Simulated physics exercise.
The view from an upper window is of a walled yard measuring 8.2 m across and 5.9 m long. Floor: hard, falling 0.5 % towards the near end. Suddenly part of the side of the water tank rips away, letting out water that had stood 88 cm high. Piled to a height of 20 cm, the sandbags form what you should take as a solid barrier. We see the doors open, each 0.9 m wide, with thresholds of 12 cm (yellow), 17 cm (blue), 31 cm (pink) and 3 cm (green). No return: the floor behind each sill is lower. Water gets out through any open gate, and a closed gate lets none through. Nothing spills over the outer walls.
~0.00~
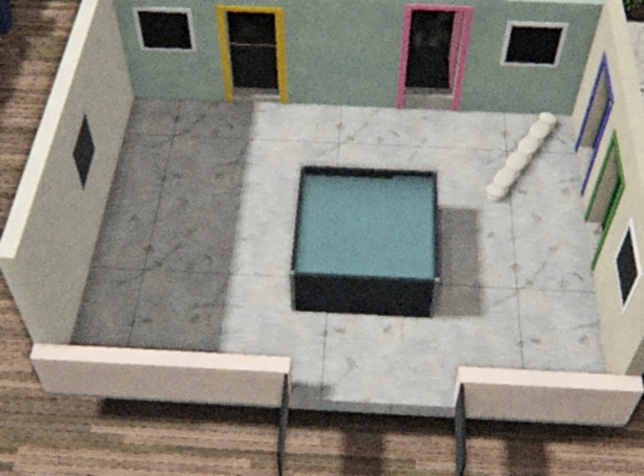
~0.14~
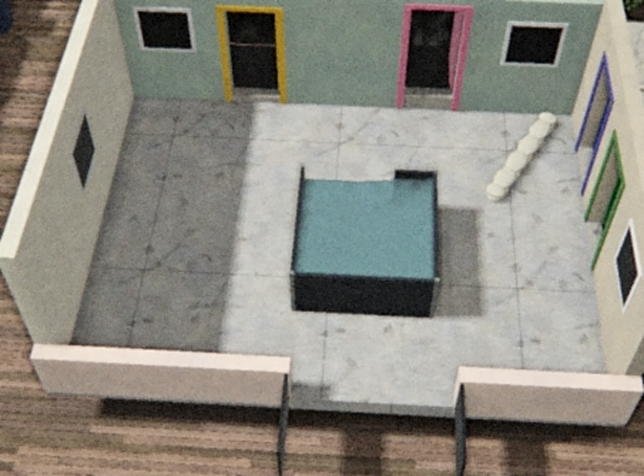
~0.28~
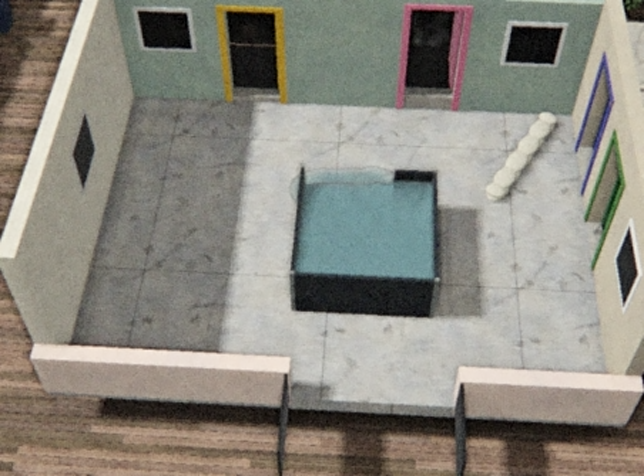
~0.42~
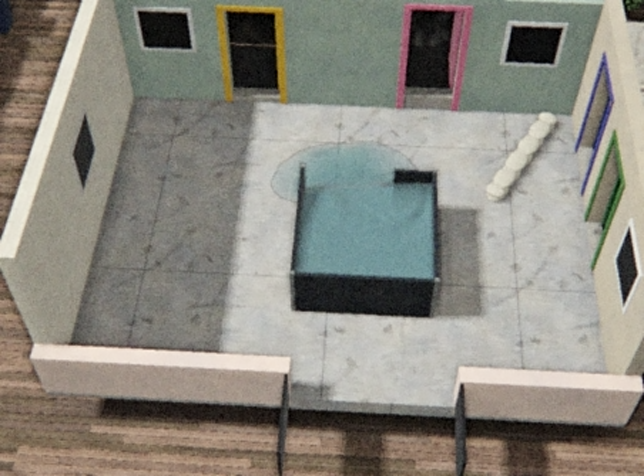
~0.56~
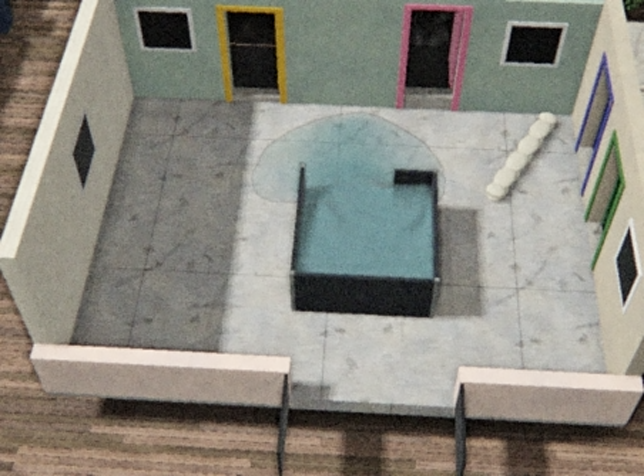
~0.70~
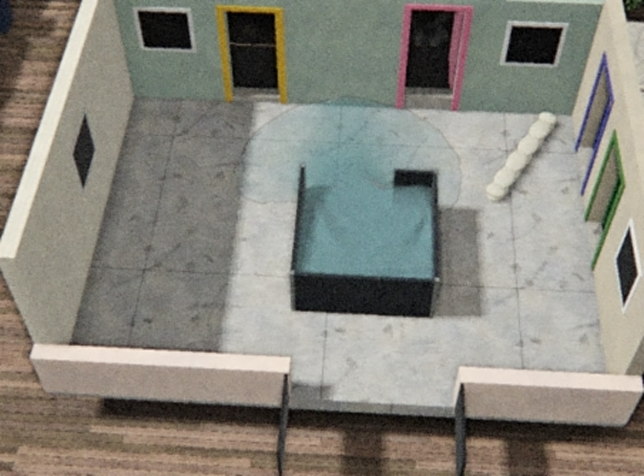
Water burst through a gap torn in the far side of the dark tank and spread in a thin, widening pool across the pale floor, toward the wall with the yellow and pink doors.
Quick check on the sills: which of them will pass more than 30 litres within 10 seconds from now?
Yellow door: Tops the amount, blue door: Falls short, pink door: Falls short, green door: Falls short.
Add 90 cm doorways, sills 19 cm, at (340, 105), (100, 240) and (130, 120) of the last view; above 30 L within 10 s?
Door 1: Higher; door 2: Lower; door 3: Higher.
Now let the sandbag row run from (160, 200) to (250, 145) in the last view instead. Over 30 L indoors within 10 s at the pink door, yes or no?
Then, at pink, the limit is respected.
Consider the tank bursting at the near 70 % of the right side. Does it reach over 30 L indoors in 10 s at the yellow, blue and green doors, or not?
Door by door - yellow: Within bounds, blue: Out of bounds, green: Out of bounds.
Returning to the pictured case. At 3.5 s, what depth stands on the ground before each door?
You'd see yellow at 16 cm, blue at 11 cm, pink at 18 cm and green at 3 cm.
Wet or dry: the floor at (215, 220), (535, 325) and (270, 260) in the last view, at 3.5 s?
Going in order, clear, then clear, then clear.
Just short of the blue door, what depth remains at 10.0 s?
About 1.0 cm.
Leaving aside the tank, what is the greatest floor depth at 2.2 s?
Max around 53 cm.
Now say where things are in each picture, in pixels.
The first frame shows the water tank at (366, 224) is whole and still, 88 cm deep.
In the second frame, the front is at a hidden place, 0.8 m from the gap on the water tank's far side; 0.4 m2 of floor is under water; 88 cm left at the back of the water tank.
In the third frame, water pours out on the water tank's far side and has run 1.1 m, to (299, 179); typically 15 cm deep outside, 88 cm at the water tank's back.
In the fourth frame, water pours out on the water tank's far side and has run 1.5 m, to (373, 145); typically 12 cm deep outside, 86 cm at the water tank's back.
In the fifth frame, water pours out on the water tank's far side and has run 2.2 m, to (365, 116); typically 7 cm deep outside, 77 cm at the water tank's back.
In the sixth frame, water pours out on the water tank's far side and has run 2.6 m, to (310, 104); typically 6 cm deep outside, 74 cm at the water tank's back.
After 1.4 s water covers 25 % of the floor and is deepest (50 cm) near (336, 110); yellow door 25 cm at the sill, 6 L in, blue door not reached, pink door 29 cm at the sill, 0 L in, green door not reached.
After 2.2 s water covers 30 % of the floor and is deepest (53 cm) near (134, 101); yellow door 25 cm at the sill, 61 L in, blue door not reached, pink door 28 cm at the sill, 2 L in, green door not reached.
After 3.5 s water covers 50 % of the floor and is deepest (33 cm) near (132, 108); yellow door 16 cm at the sill, 109 L in, blue door 11 cm at the sill, 0 L in, pink door 18 cm at the sill, 3 L in, green door 3 cm at the sill, 0 L in.
After 6.0 s water covers 90 % of the floor and is deepest (20 cm) near (66, 360); yellow door 11 cm at the sill, 120 L in, blue door 5 cm at the sill, 0 L in, pink door 12 cm at the sill, 3 L in, green door 3 cm at the sill, 1 L in.
After 10.0 s water covers 95 % of the floor and is deepest (16 cm) near (584, 399); yellow door 9 cm at the sill, 120 L in, blue door 1 cm at the sill, 0 L in, pink door 7 cm at the sill, 3 L in, green door 3 cm at the sill, 2 L in.
